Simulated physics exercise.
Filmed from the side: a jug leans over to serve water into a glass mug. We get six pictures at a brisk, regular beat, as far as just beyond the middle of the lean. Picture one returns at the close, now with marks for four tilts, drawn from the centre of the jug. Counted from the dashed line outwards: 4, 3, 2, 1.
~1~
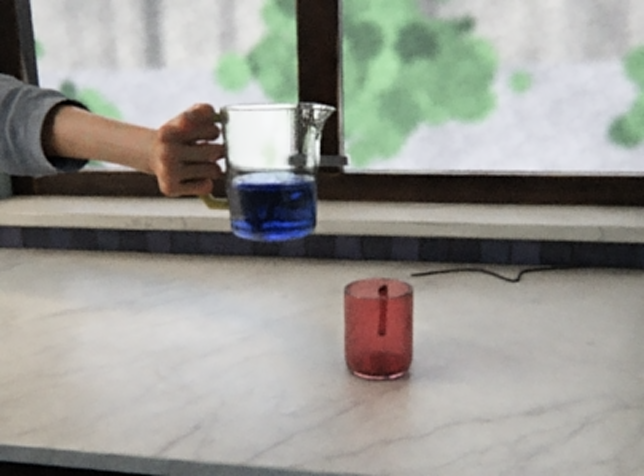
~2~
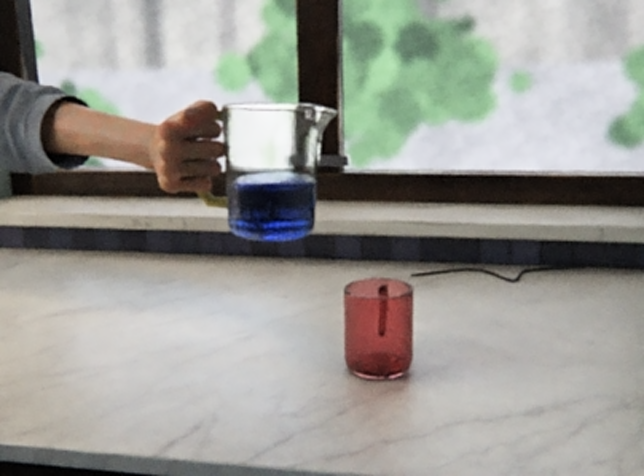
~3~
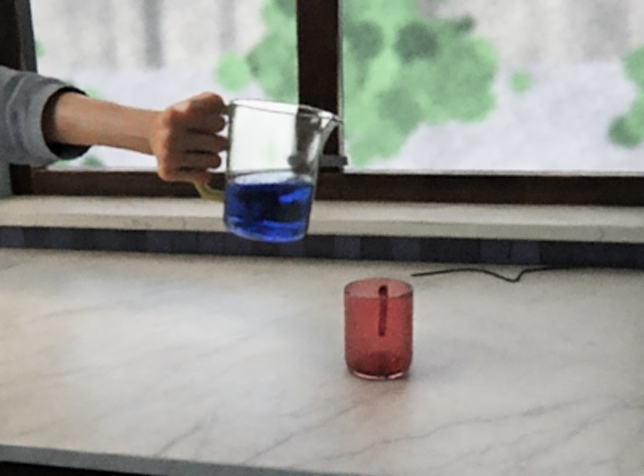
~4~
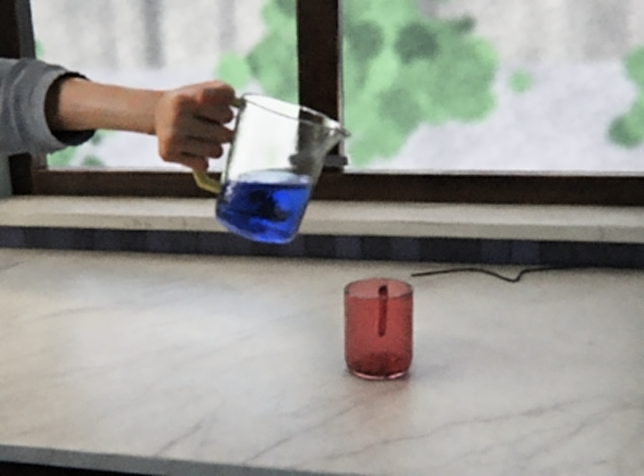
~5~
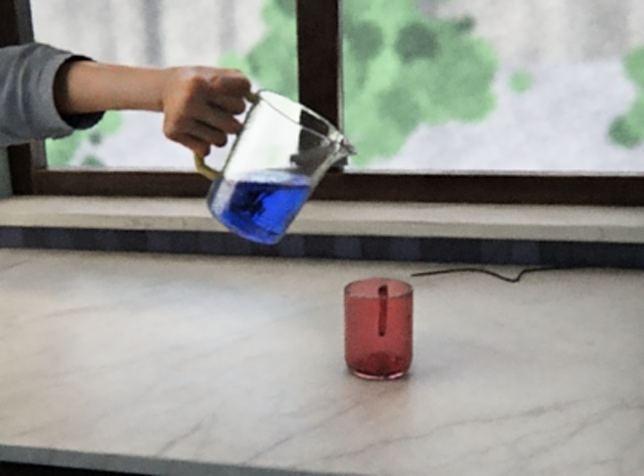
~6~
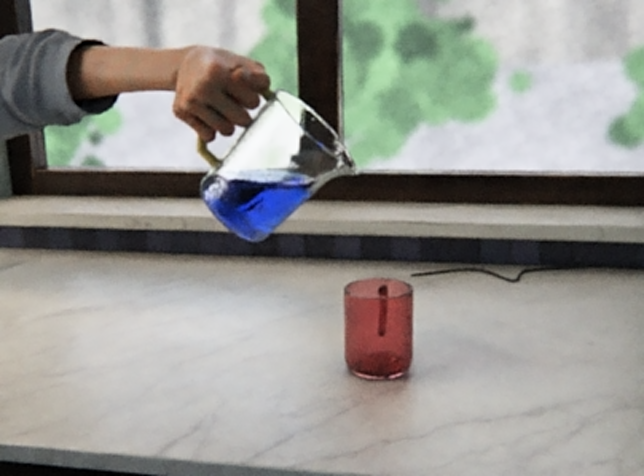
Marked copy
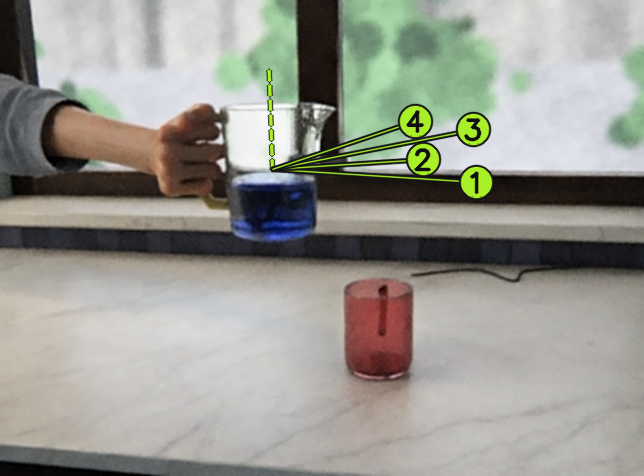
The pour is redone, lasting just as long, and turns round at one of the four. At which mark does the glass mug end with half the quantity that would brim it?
It is 3.
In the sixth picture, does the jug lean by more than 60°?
No.
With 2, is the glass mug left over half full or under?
Over.
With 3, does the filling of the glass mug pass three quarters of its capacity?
No.
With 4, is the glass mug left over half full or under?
Under half.
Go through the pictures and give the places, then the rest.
The first frame shows upright, lip at (334, 109); rim of the glass mug round (379, 288); nothing has left yet.
The second frame shows tipped about 2°, lip at (336, 112); nothing has left yet.
The third frame shows tipped about 9°, lip at (342, 120); nothing has left yet.
The fourth frame shows tipped about 19°, lip at (350, 134); nothing has left yet.
The fifth frame shows tipped about 31°, lip at (356, 152); nothing has left yet.
The sixth frame shows tipped about 44°, lip at (358, 172); nothing has left yet.
In lime, 1 at (459, 181); 2 at (406, 160); 3 at (457, 133); 4 at (399, 126).
With 1, the glass mug ends with about 86 % of what it can hold; 8 % of the water is spilt.
With 2, the glass mug ends with about 68 % of what it can hold; 9 % of the water is spilt.
With 3, the glass mug ends with about 52 % of what it can hold; 5 % of the water is spilt.
With 4, the glass mug ends with about 32 % of what it can hold; 5 % of the water is spilt.
